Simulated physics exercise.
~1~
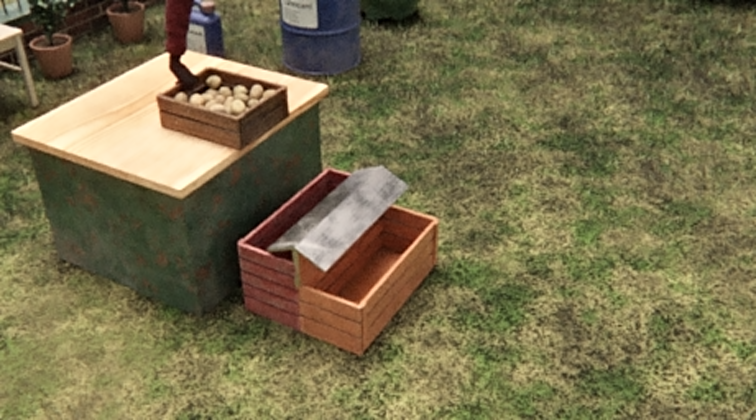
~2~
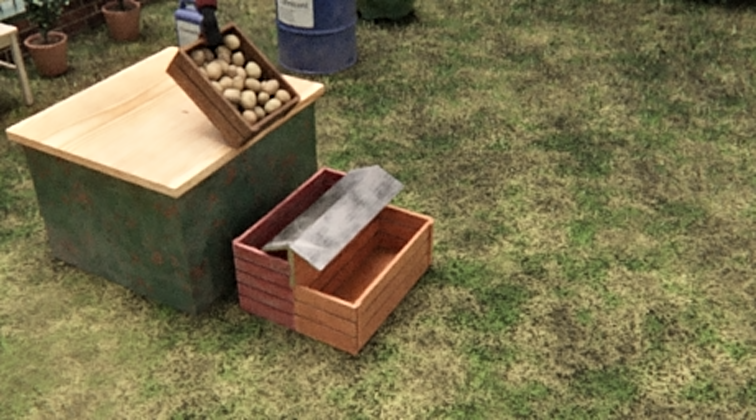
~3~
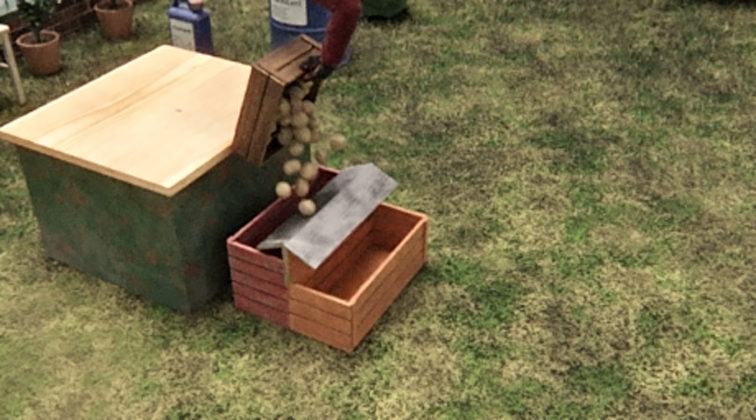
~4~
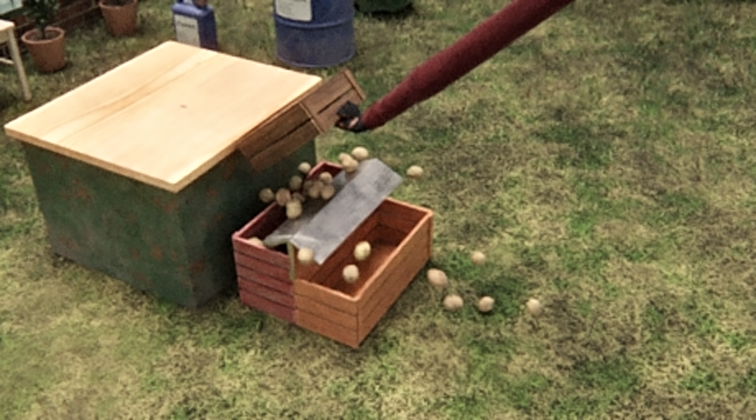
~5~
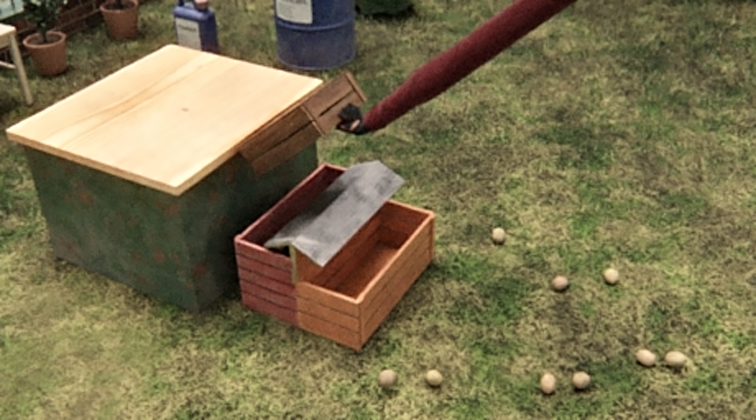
A wooden box of pale, rounded pieces sits on a light-topped bench on the grass, gripped by a dark-gloved hand in a red sleeve. Below stand an empty red tub and an orange tote, with a grey metal ridge between them. The hand tilts the box over the bench's edge, and the pieces pour down toward the red tub and the ridge. As the box tips further, some bounce over the ridge and past the orange tote. Finally the box is held still, upturned, with several pieces scattered across the grass to the right and in front, and the orange tote empty.
